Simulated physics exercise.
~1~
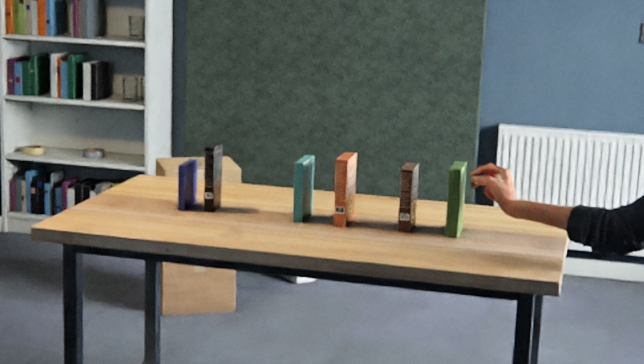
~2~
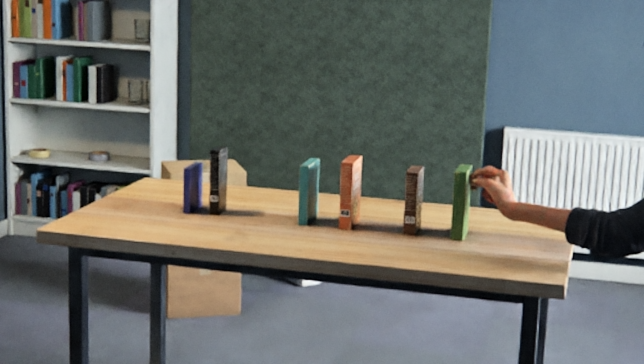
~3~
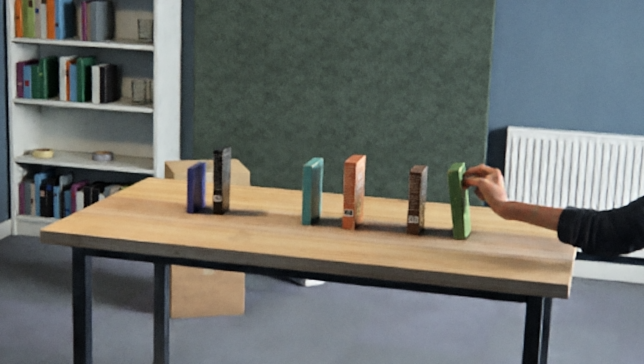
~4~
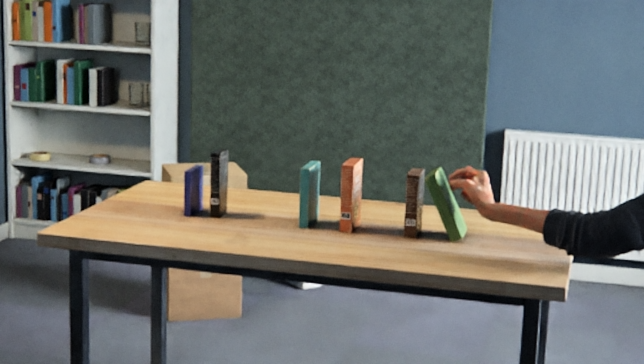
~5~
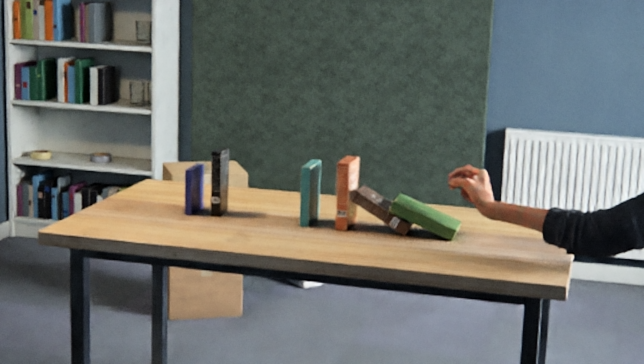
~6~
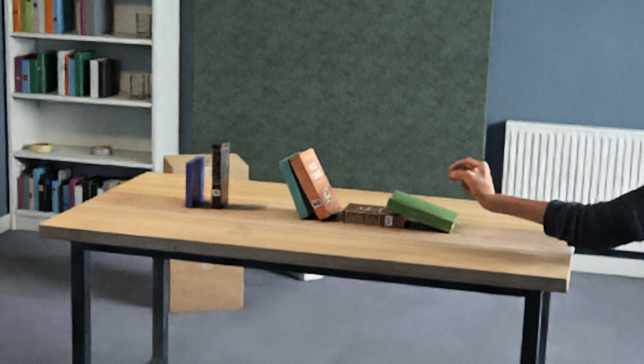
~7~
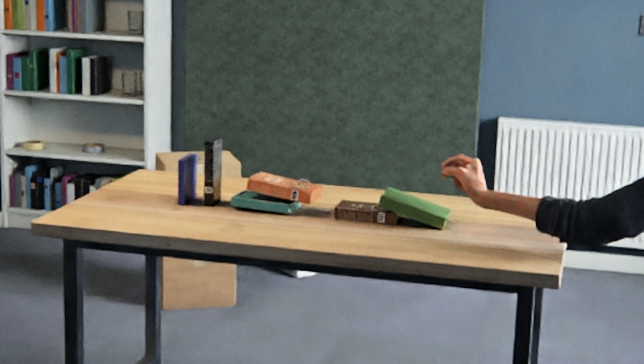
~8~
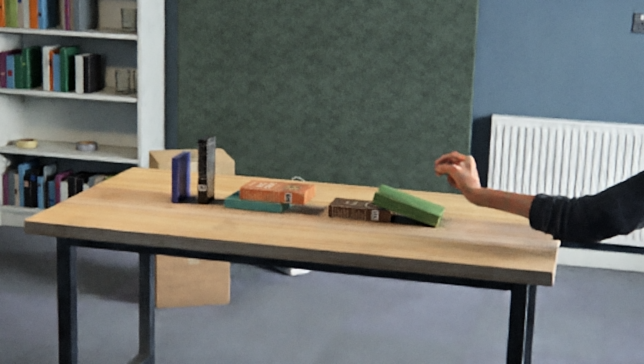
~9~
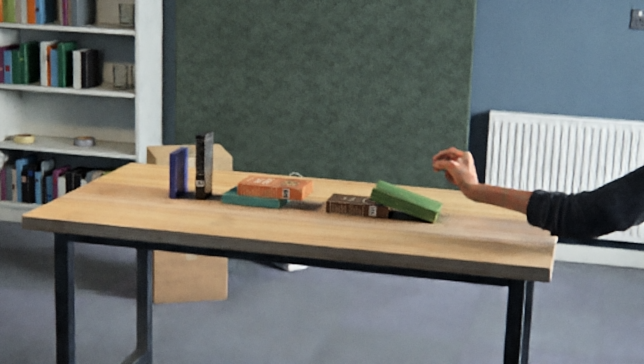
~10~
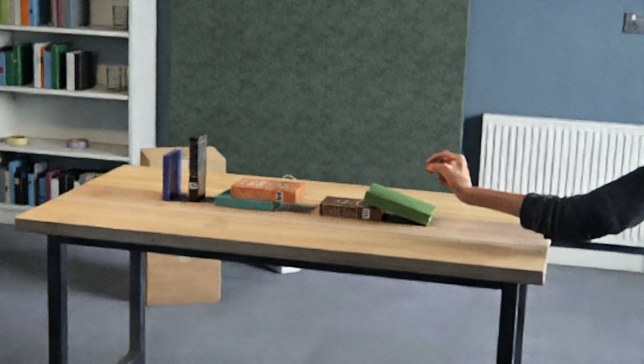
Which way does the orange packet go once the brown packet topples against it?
The orange packet moves to the left, tipping over onto the turquoise board as it falls.
